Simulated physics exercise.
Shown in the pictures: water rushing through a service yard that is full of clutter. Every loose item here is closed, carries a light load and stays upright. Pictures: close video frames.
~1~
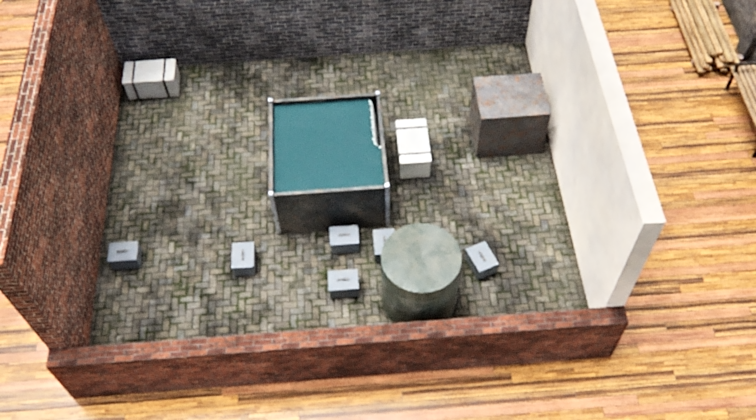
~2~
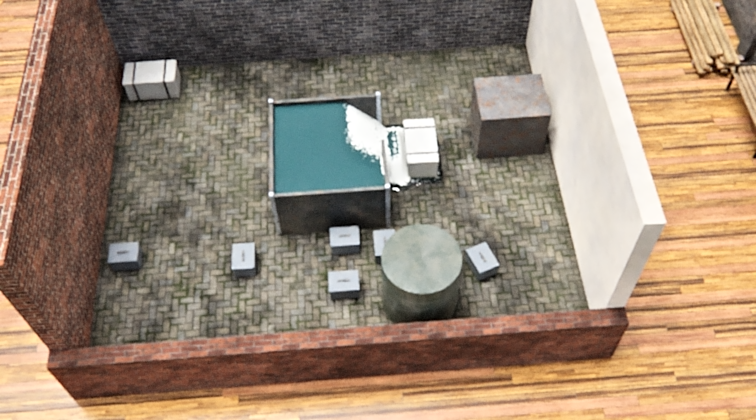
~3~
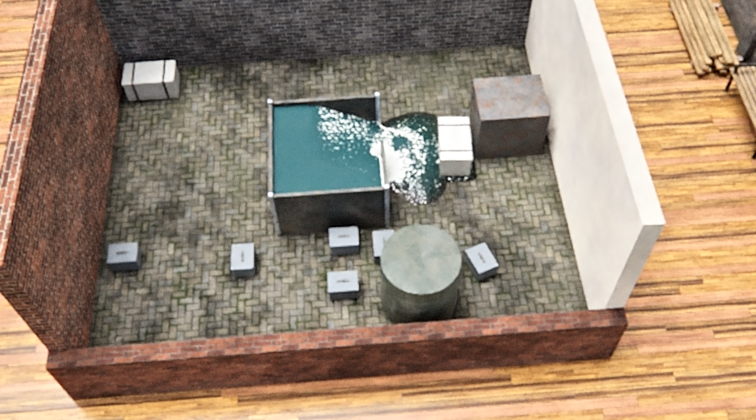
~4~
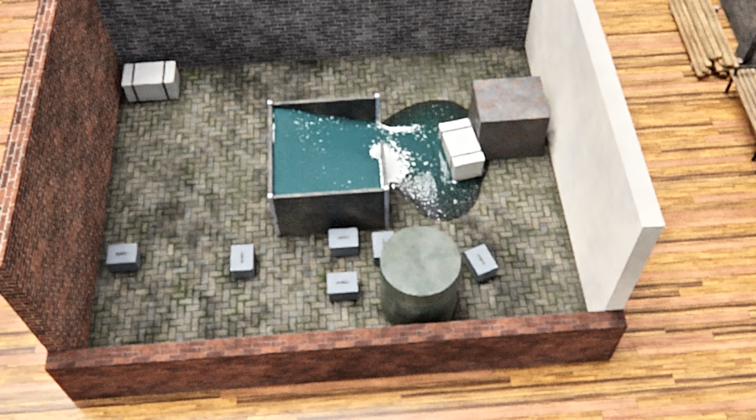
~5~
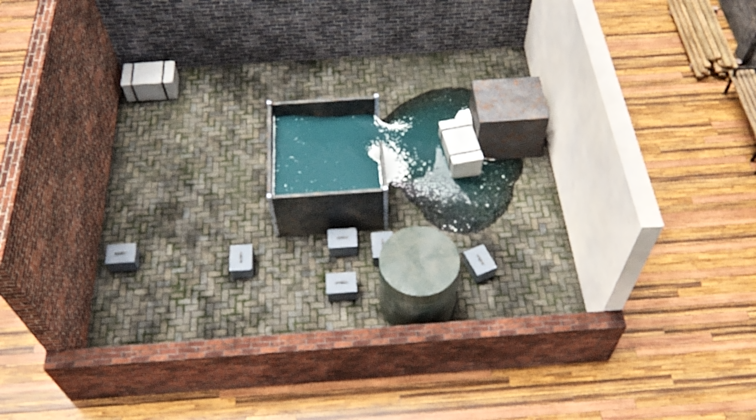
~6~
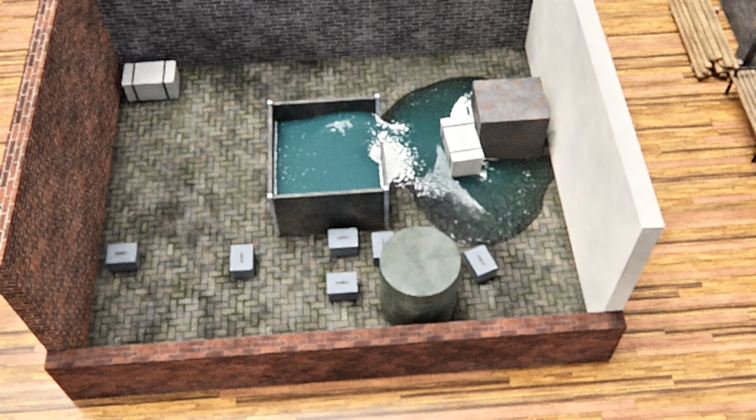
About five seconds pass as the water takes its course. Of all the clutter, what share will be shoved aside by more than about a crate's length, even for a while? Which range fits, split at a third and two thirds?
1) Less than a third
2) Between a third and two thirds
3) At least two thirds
1, less than a third.
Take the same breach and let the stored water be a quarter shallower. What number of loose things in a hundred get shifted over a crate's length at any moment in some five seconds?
About 10 %.
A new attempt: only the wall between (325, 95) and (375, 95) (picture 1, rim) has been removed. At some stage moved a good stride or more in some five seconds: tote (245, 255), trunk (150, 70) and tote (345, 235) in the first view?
Taking them one at a time, the first not displaced that far, the second gets shoved clear and the third not displaced that far.
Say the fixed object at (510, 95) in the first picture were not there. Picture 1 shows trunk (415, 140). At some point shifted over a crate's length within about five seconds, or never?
Short answer: It goes a long way.
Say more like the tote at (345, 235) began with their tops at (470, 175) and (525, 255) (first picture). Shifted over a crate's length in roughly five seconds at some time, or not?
Travels that far, then travels that far.
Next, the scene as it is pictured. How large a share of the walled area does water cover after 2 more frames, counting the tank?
My answer would be close to 30 per cent.
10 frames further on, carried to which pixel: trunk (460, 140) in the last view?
It should be at roughly (542, 207).
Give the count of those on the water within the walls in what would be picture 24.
I make it 1.
A moment on, 1 of 8 are well off their spots; 1 afloat.
Next, 1 of 8 are well off their spots; 1 afloat.
Later, 1 of 8 are well off their spots; 1 afloat.
In the end, 1 of 8 are well off their spots, and 1 have been at some point; 2 afloat.
